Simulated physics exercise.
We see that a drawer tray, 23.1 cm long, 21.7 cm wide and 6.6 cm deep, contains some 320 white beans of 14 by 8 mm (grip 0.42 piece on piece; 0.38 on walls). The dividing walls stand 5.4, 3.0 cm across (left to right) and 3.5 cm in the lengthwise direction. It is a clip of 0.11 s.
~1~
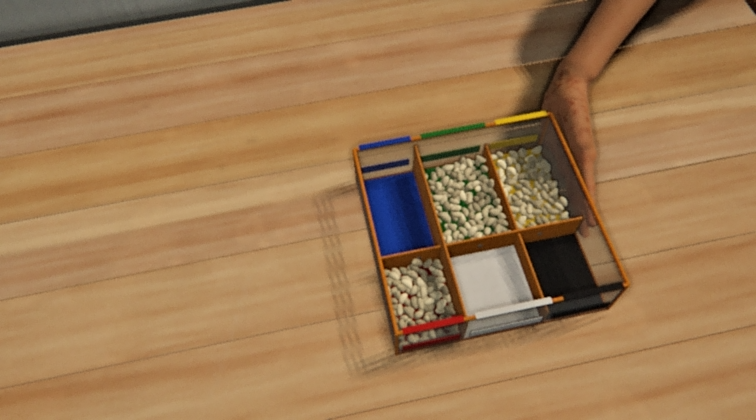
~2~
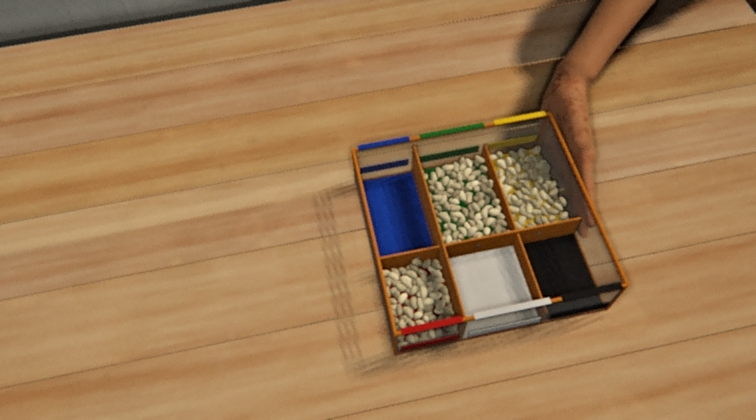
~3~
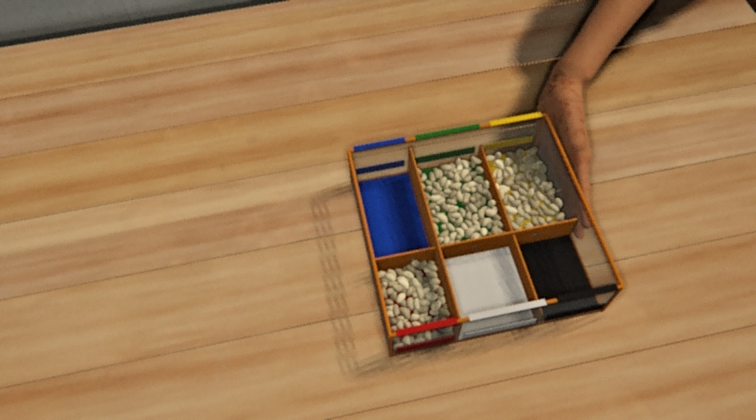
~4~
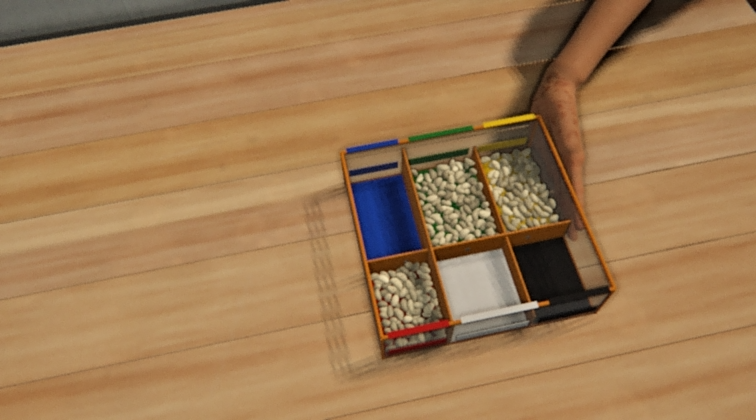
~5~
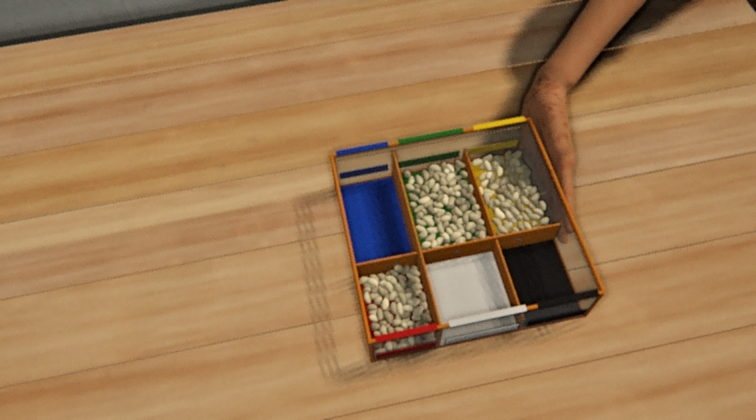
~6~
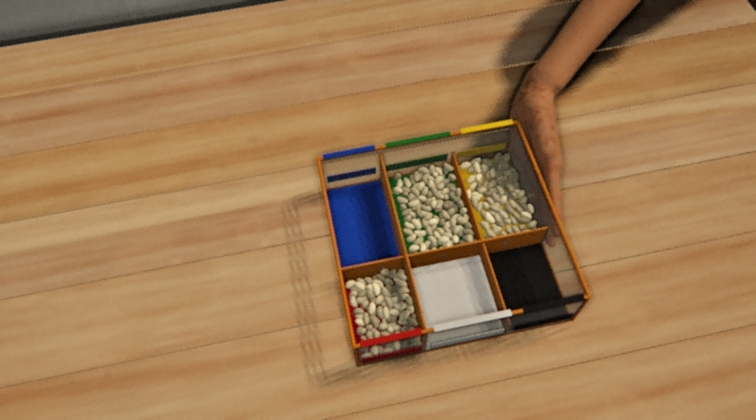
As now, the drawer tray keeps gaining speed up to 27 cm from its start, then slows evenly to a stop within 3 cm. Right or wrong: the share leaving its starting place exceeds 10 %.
Wrong.
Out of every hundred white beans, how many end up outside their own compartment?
Share out of place: Roughly 5 per cent.
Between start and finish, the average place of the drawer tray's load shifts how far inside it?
Measured shift: Approx. 1.5 cm, an estimate.
Then, 0.11 s after the last picture, tilt 0 degrees; green 40 %, red 30 %, yellow 30 %; 0 % away from where they began.
Then, 0.20 s after the last picture, tilt 0 degrees; green 40 %, red 30 %, yellow 30 %; 0 % away from where they began.
Then, 0.28 s after the last picture, tilt 0 degrees; green 40 %, red 30 %, yellow 30 %; 0 % away from where they began.
Then, 0.36 s after the last picture, tilt 0 degrees; green 40 %, red 30 %, yellow 30 %; 5 % away from where they began.
In the end, green 40 %, red 30 %, yellow 30 %; 5 % away from where they began.
